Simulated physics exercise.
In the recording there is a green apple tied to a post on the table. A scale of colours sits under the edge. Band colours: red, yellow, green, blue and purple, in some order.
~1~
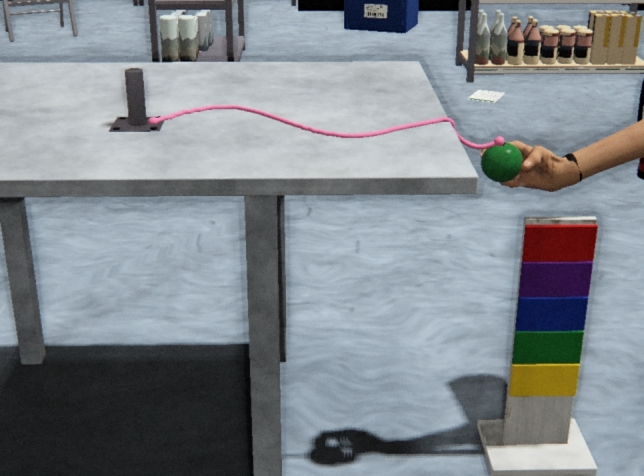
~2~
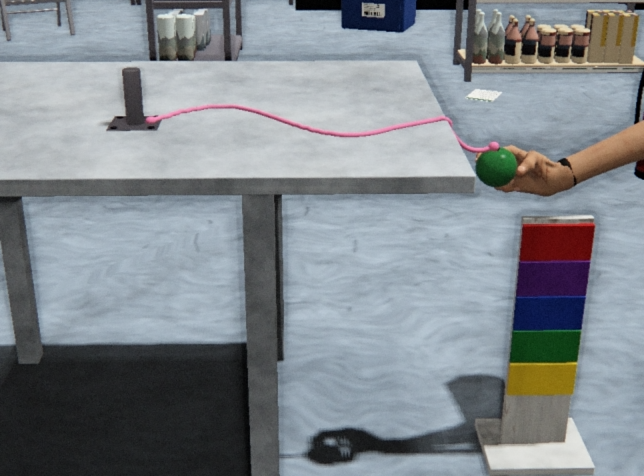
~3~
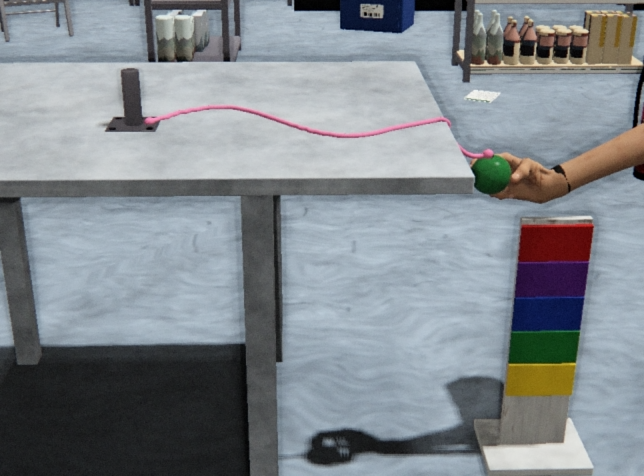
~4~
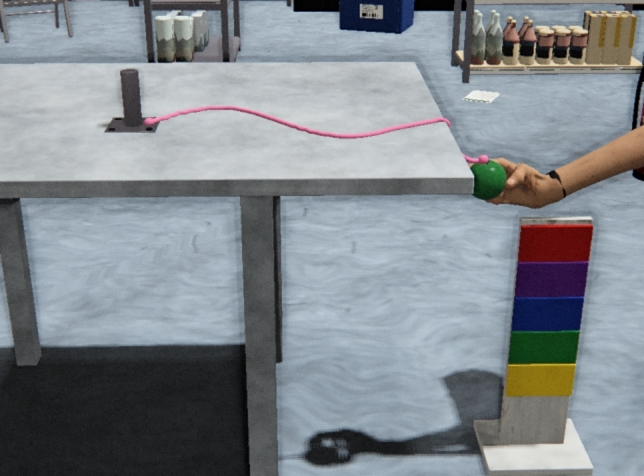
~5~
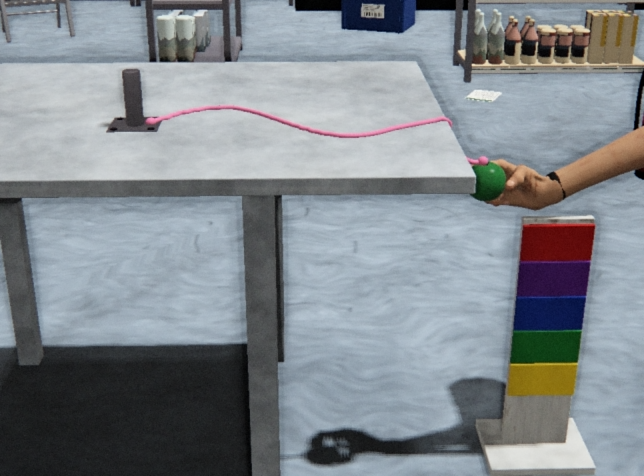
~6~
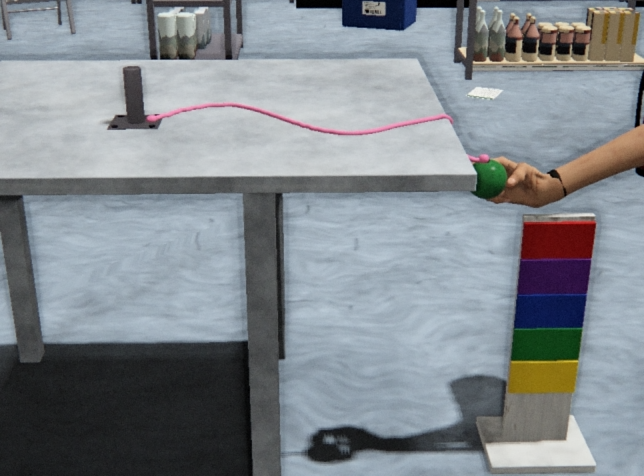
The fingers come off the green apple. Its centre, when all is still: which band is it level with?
It is level with the purple band.
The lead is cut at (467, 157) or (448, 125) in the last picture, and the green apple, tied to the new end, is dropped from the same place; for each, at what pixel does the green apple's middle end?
Around (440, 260) for the first cut and around (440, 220) for the second.
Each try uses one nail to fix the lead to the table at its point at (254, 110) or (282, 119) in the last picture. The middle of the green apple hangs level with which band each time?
For the first place it's red, and for the second red.
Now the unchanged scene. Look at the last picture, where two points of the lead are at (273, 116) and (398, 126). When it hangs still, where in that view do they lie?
First: (313, 119). Second: (448, 141).
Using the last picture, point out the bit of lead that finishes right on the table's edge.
It lies at about (383, 130).
A little later, apple near (478, 252); level with red.
Next, apple near (429, 275); level with purple.
Later still, apple near (453, 275); level with purple.
When it is over, apple near (443, 276); level with purple. The purple one.
